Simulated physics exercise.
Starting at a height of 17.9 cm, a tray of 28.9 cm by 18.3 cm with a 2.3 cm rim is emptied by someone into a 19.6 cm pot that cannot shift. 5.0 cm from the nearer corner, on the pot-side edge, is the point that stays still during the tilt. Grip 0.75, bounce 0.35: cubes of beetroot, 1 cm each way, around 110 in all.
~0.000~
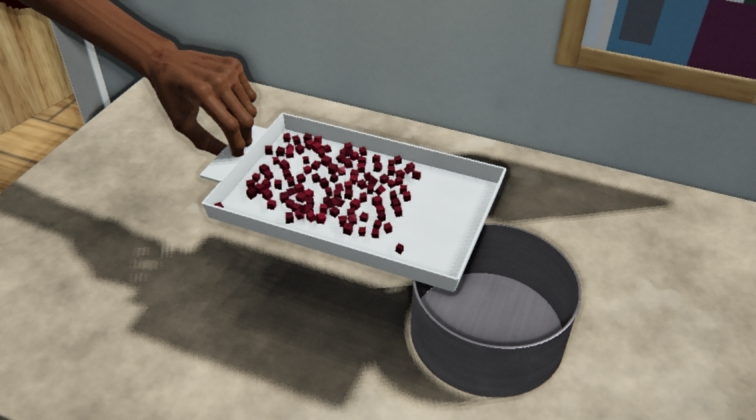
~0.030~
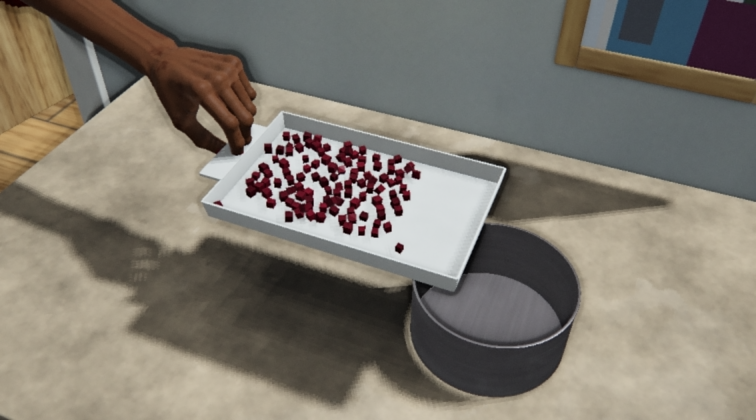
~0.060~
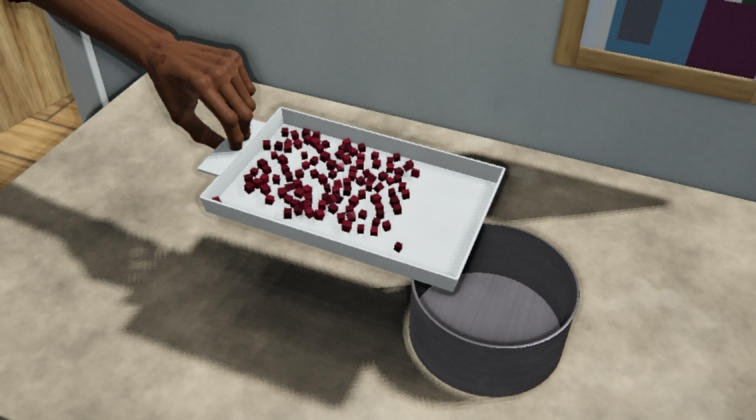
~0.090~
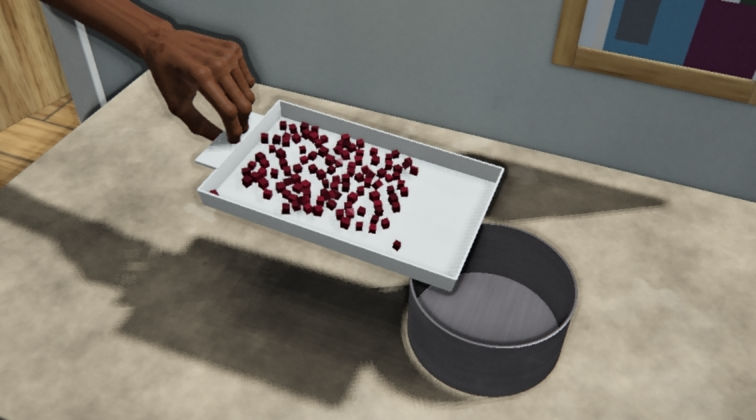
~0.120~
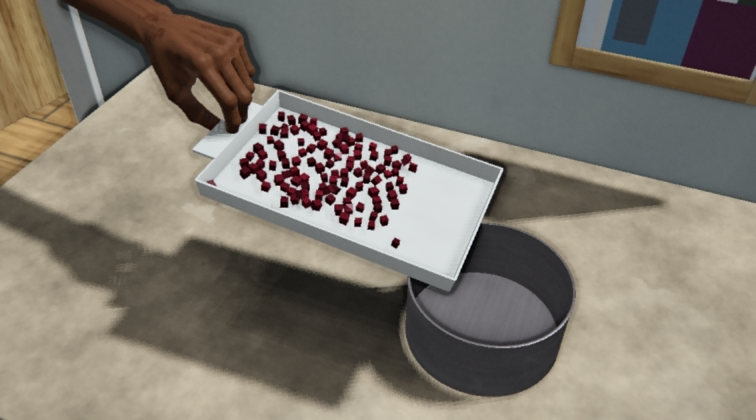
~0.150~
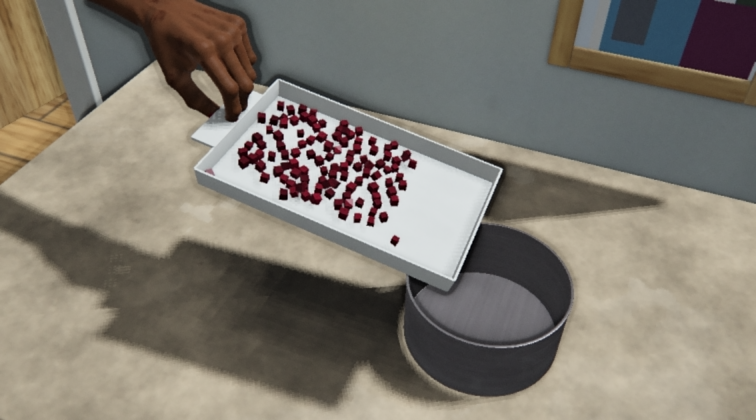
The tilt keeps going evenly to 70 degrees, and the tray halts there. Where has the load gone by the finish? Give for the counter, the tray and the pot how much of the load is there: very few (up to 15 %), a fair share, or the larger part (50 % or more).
Counter: A fair share, left on the tray: A fair share, pot: A fair share.
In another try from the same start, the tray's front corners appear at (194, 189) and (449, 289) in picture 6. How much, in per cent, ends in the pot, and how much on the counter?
Pot: 0, counter: 75.
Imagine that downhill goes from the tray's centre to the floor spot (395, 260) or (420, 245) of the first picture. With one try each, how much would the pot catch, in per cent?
I'd put it at roughly 0 per cent for the first tilt and roughly 10 per cent for the second.
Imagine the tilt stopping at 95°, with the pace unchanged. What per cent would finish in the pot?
That comes out at some 60 per cent.
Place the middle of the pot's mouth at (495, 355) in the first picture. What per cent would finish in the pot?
Share in pot at that spot: Some 30 in a hundred.
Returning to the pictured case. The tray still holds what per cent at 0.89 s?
It works out to near 35 per cent of the load.
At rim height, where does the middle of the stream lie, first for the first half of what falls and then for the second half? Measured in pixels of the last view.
First near (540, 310), later near (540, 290).
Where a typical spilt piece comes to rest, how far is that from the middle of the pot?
Some 32 cm.
After 0.42 s, tilt 41 degrees; the tray holds 100 %, the pot 0 %.
Then, at 0.59 s, tilt 60 degrees; the tray holds 100 %, the pot 0 %.
After 0.89 s, tilt 70 degrees; the tray holds 35 %, the pot 30 %.
By 2.2 s all is still; counter 25 %, tray 35 %, pot 40 %.
